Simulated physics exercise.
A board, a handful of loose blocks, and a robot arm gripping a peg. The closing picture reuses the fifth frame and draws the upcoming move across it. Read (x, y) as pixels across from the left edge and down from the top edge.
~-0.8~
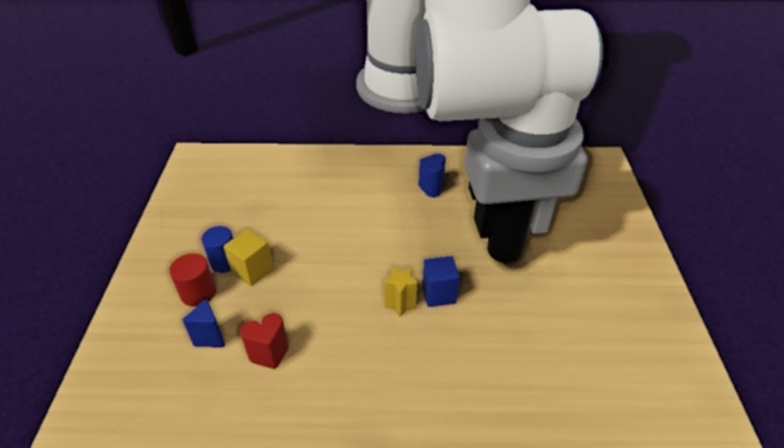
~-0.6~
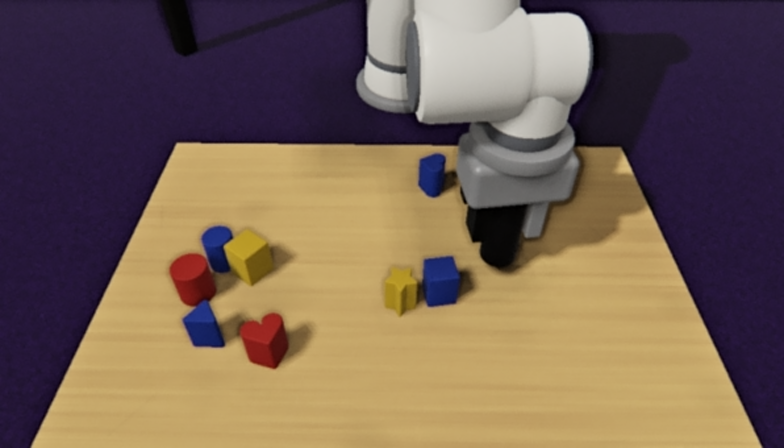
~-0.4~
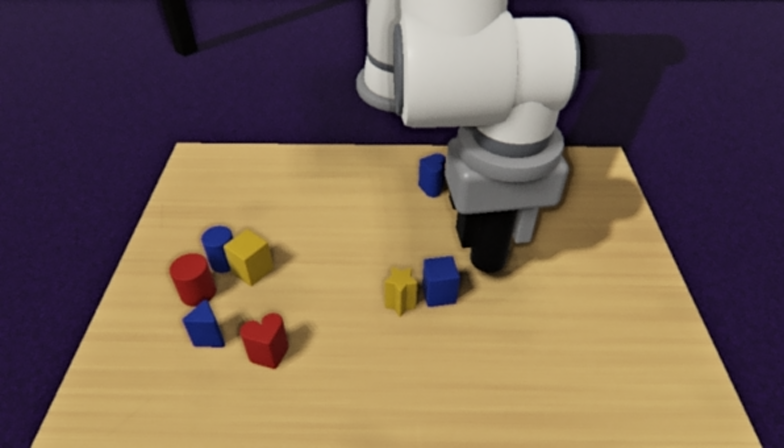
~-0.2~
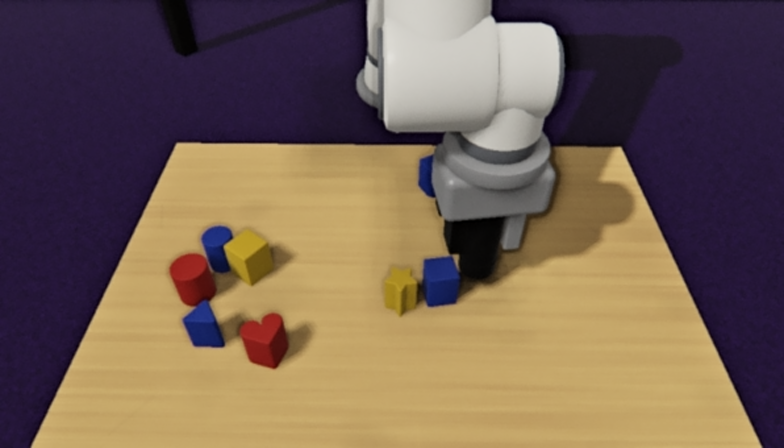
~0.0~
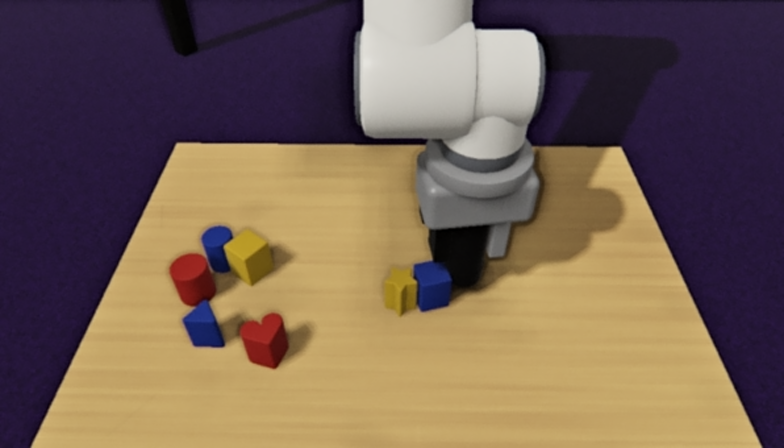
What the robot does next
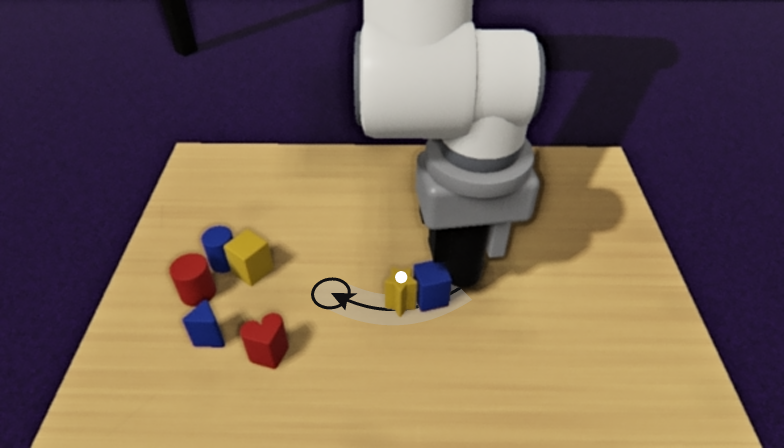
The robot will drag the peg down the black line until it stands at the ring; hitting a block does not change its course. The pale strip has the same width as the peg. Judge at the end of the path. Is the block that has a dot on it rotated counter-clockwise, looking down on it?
The answer is yes.
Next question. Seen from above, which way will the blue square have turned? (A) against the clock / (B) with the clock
Letter A.
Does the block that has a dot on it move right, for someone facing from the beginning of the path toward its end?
No, that is not how it ends up.
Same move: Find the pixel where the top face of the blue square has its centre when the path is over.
Just about (316, 294).
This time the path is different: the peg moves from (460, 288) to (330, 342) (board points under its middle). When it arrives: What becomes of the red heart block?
It moves.
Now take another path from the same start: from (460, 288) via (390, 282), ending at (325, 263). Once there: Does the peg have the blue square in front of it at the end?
No.
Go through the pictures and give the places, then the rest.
In the first picture, peg tip at (504, 251); block tops, red heart block at (262, 328); yellow star-shaped block at (401, 277); blue square at (442, 267).
In the second picture, peg at (497, 255); blocks unchanged.
In the third picture, peg at (488, 260); blocks unchanged.
In the fourth picture, peg at (476, 267); blocks unchanged.
In the fifth picture, peg at (462, 274); red heart block at (262, 328); yellow star-shaped block at (401, 277); blue square at (433, 271).
Path on the board, from (460, 288) over (421, 306) and (374, 308) to (331, 293); the dot is on the yellow star-shaped block.
What follows on the original path. One third of the way, peg at (420, 293); yellow star-shaped block at (356, 291); blue square at (386, 289).
Two thirds of the way, peg at (371, 294); yellow star-shaped block at (310, 308), turned 20° anticlockwise; blue square at (339, 296), turned 20° anticlockwise.
At the end, peg at (329, 280); red heart block in place; yellow star-shaped block at (296, 315), turned 45° anticlockwise; blue square at (316, 294), turned 45° anticlockwise.
